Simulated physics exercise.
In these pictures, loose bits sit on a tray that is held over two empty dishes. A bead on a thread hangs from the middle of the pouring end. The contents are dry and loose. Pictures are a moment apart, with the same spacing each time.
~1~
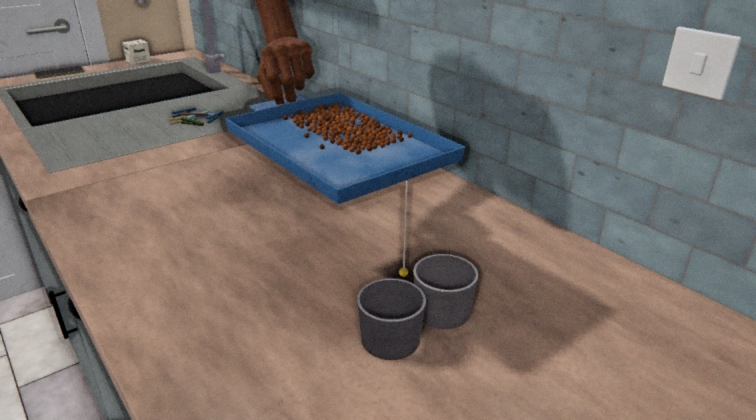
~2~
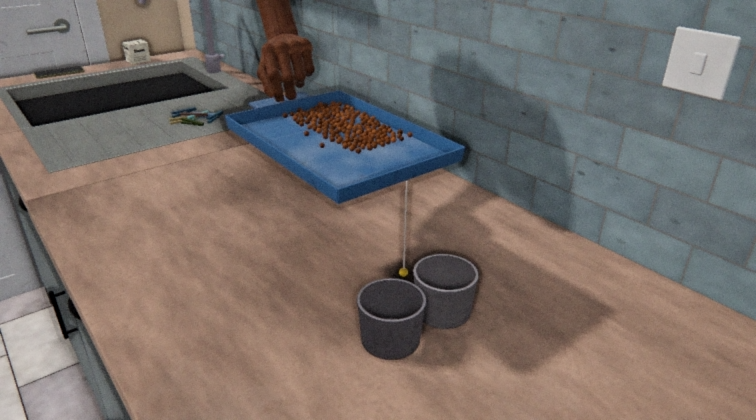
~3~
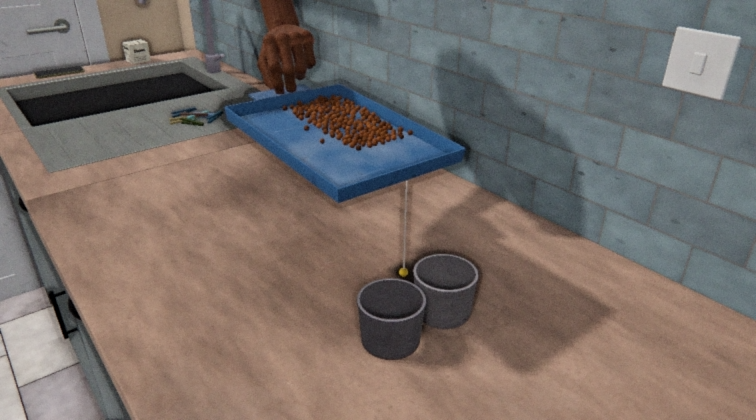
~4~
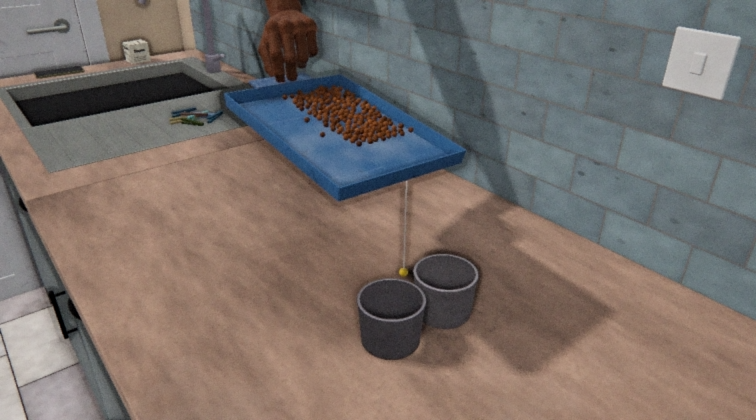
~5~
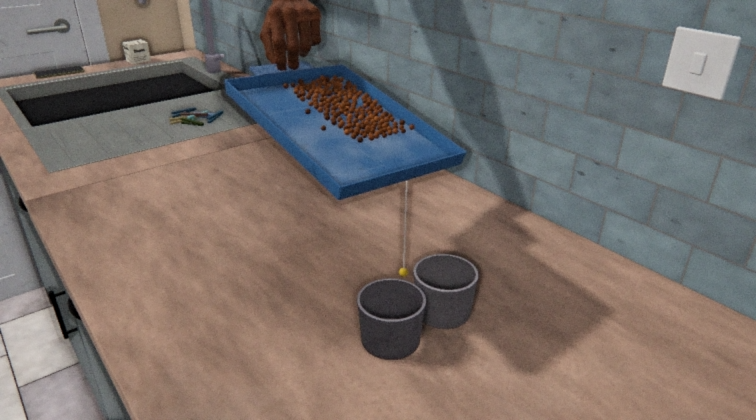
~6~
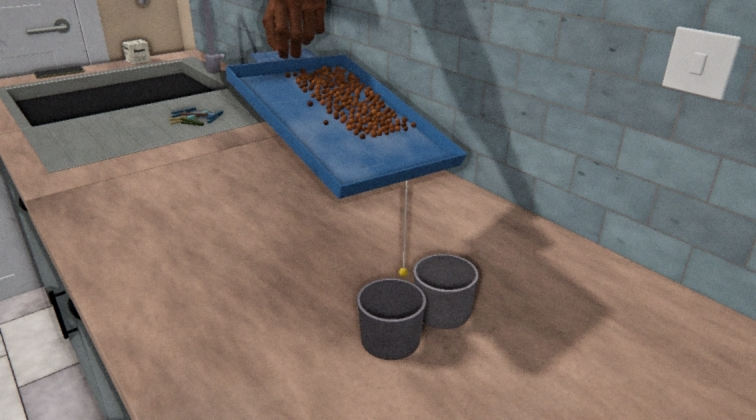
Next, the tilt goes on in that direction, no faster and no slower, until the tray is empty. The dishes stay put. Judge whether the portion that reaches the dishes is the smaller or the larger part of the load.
The dishes are going to end up holding the main part.
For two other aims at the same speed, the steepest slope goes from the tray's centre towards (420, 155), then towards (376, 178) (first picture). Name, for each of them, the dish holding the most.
Number one favours the right of the two; number two favours the left of the two.
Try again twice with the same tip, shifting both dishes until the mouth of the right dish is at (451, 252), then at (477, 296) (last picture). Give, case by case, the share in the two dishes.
Trial 1 around 30 percent, trial 2 around 20 percent.
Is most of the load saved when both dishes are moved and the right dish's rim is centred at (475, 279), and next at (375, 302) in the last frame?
Result, first setup: A majority share; second setup: A minority share.
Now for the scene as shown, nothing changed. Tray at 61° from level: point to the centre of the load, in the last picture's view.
About (435, 153).
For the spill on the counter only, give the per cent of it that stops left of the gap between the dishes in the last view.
Close to 0 per cent of the spill, I think.
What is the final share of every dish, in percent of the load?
The left dish ends up with around 0 percent of the load, the right dish with around 60 percent.
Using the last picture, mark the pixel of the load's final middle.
The centre comes to rest near (453, 309).
Shortly afterwards, tray tipped steeply; all but a few on the tray; only a few in the right dish; only a few outside both; a little in the air.
Next, tray tipped past a quarter turn; near half on the tray; only a few in the right dish; a little outside both; near a third in the air.
Some moments later, tray tipped past a quarter turn; only a few in the left dish; near two thirds in the right dish; near a third outside both.
In the end, tray tipped past a quarter turn; only a few in the left dish; near two thirds in the right dish; near a third outside both.
